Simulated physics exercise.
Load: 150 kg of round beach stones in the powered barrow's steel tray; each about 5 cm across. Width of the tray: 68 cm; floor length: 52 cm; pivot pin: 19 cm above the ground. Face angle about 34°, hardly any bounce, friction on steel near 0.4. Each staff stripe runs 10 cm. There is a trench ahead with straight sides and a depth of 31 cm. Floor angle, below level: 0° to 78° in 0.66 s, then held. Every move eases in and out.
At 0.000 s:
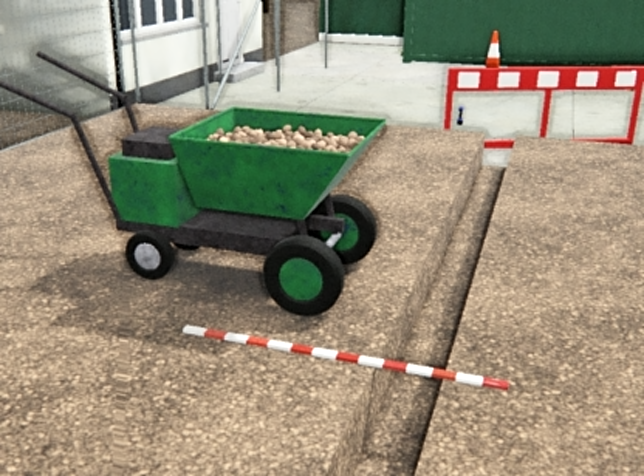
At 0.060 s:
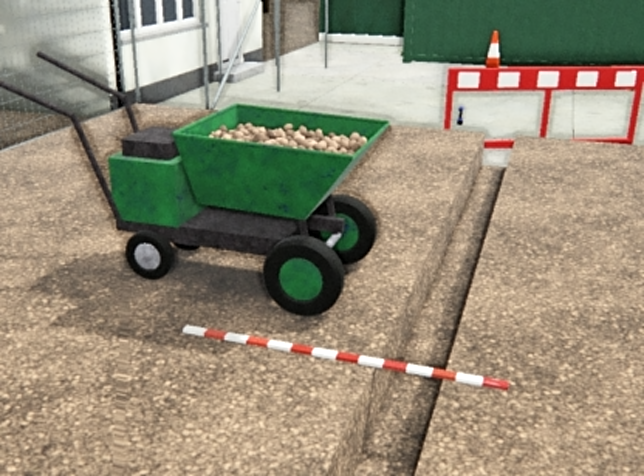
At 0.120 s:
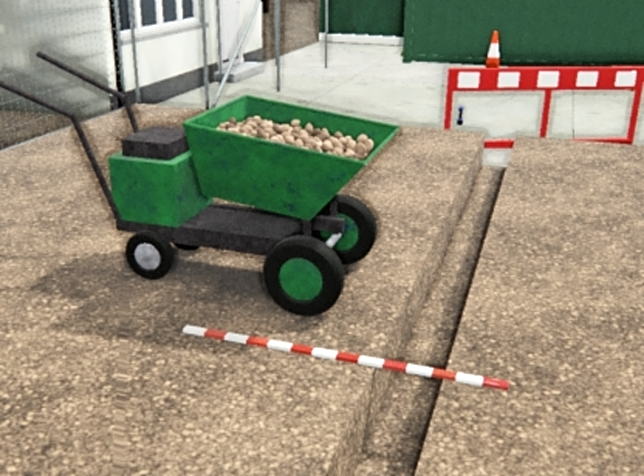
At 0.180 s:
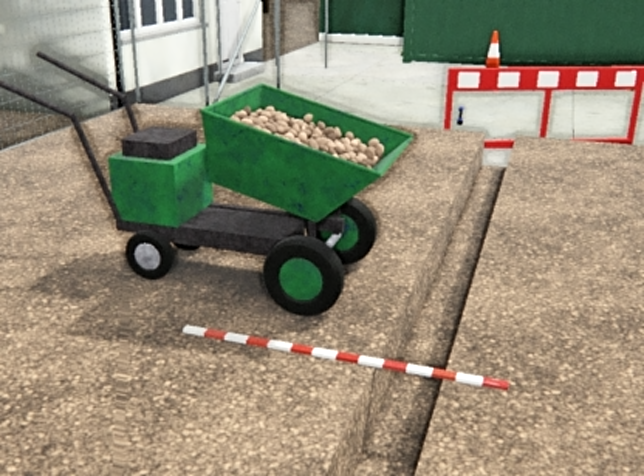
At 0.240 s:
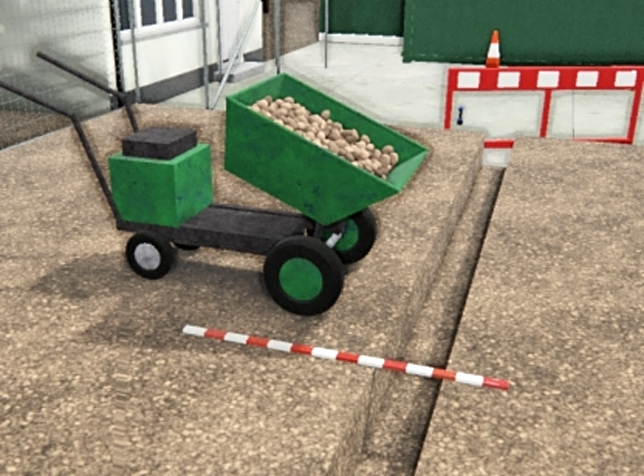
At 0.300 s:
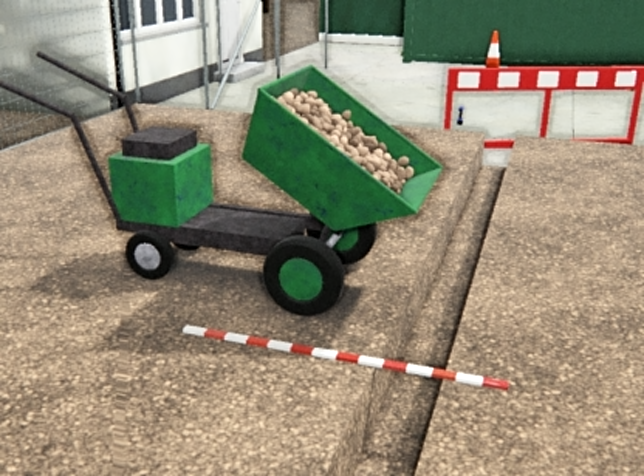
A green tray loaded with pale stones tilts steadily forward to the right on a stationary cart.
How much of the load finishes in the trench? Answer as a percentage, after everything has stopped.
Some 22 per cent of it.
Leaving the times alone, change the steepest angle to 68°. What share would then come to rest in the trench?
About 25%.
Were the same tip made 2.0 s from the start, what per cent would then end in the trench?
Roughly 40% would finish there.
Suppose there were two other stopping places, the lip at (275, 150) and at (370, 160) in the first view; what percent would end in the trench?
First place roughly 85%, second roughly 5%.
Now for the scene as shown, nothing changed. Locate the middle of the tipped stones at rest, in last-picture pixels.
I'd point somewhere around (533, 314).
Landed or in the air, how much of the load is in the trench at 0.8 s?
Close to 5 per cent has got there by then.
After 0.5 s the floor is at 66°; 100 % in the tray; the foremost stones are at (443, 253).
After 0.8 s the floor is at 78°; 54 % in the tray, 4 % in the trench, 42 % past the trench; the foremost stones are at (562, 320).
After 1.1 s the floor is at 78°; 9 % in the tray, 12 % in the trench, 79 % past the trench; the foremost stones are past the picture's edge.
After 3.1 s the floor is at 78°; 0 % in the tray, 22 % in the trench, 78 % past the trench; the foremost stones are past the picture's edge.
